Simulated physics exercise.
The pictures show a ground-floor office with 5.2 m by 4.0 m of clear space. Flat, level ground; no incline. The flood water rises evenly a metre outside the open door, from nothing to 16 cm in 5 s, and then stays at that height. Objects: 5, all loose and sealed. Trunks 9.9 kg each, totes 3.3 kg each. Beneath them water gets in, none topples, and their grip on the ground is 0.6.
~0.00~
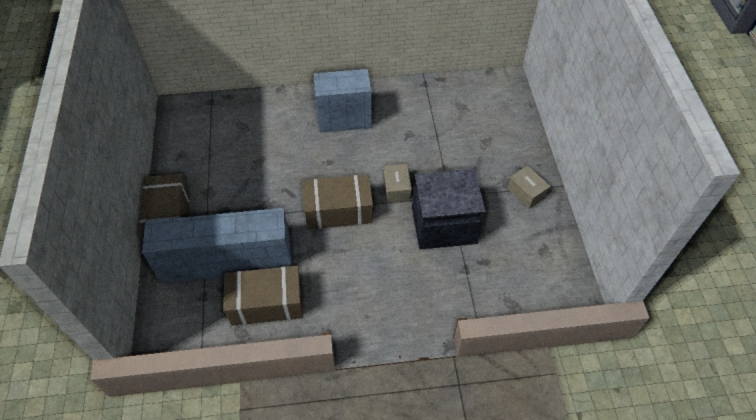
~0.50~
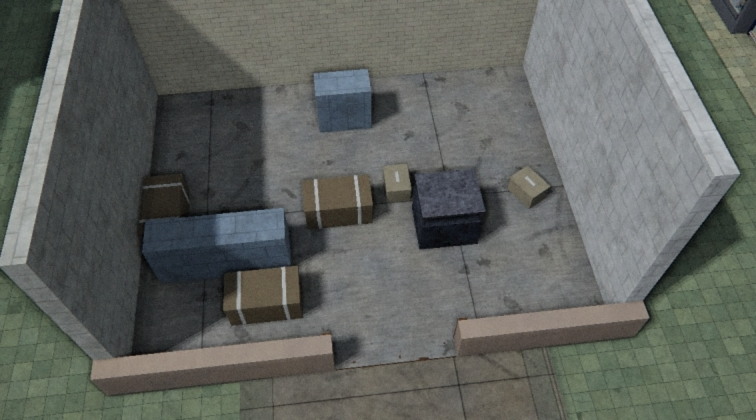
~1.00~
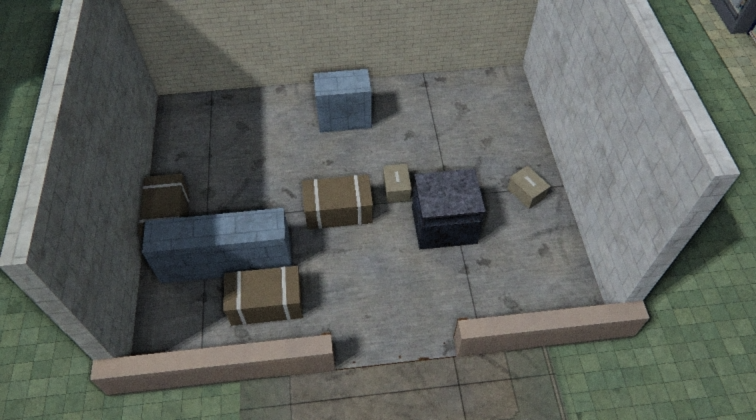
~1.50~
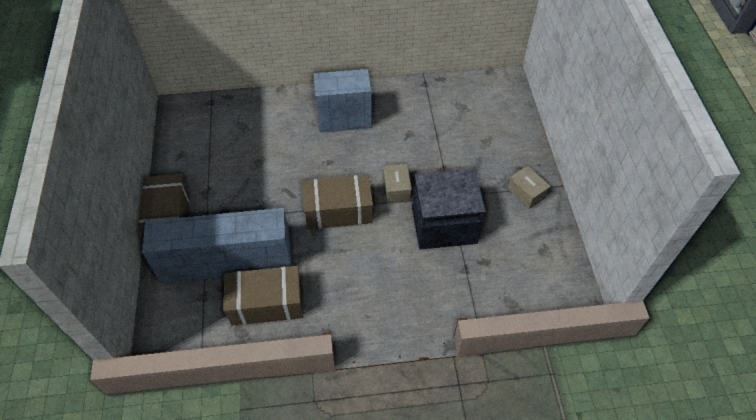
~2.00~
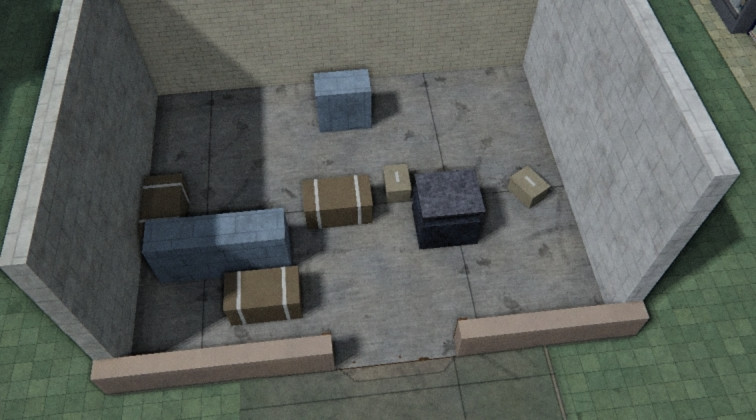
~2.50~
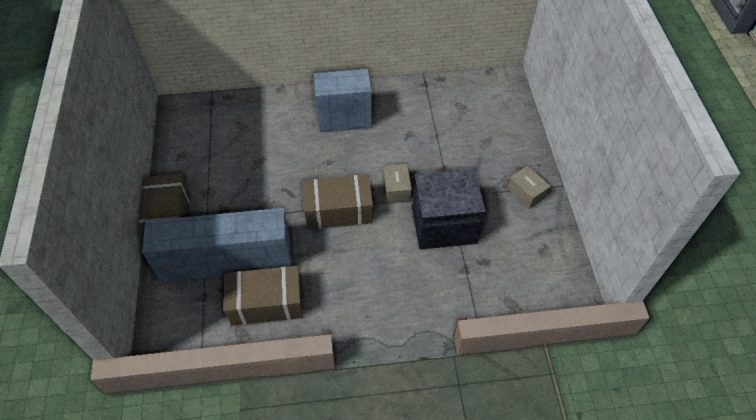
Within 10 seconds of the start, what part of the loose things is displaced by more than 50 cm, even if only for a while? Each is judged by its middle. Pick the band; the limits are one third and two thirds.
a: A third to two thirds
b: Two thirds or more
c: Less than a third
a, A third to two thirds.
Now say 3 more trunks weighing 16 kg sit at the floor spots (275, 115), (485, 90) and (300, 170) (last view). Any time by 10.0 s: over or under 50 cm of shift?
Note, in order of listing: Stays below the threshold, stays below the threshold, crosses the threshold.
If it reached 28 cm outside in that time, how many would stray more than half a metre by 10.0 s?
Then it comes to 3.
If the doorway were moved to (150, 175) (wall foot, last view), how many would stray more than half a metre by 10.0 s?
Then the count would be 3.
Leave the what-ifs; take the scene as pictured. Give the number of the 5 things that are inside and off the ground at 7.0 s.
Answer: 1.
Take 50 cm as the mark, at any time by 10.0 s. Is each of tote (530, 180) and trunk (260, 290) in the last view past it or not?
Result, in order: Stayed within / stayed within.
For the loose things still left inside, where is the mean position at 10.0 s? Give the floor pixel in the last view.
About (335, 176).
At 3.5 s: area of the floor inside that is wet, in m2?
Flooded: Near 1.0 m2.
After 3.5 s 0 of 5 are over 50 cm from their spots; 0 afloat.
After 4.5 s 0 of 5 are over 50 cm from their spots; 0 afloat.
After 7.0 s 2 of 5 are over 50 cm from their spots; 1 afloat.
After 10.0 s 2 of 5 are over 50 cm from their spots, and 2 have been at some point; 2 afloat.
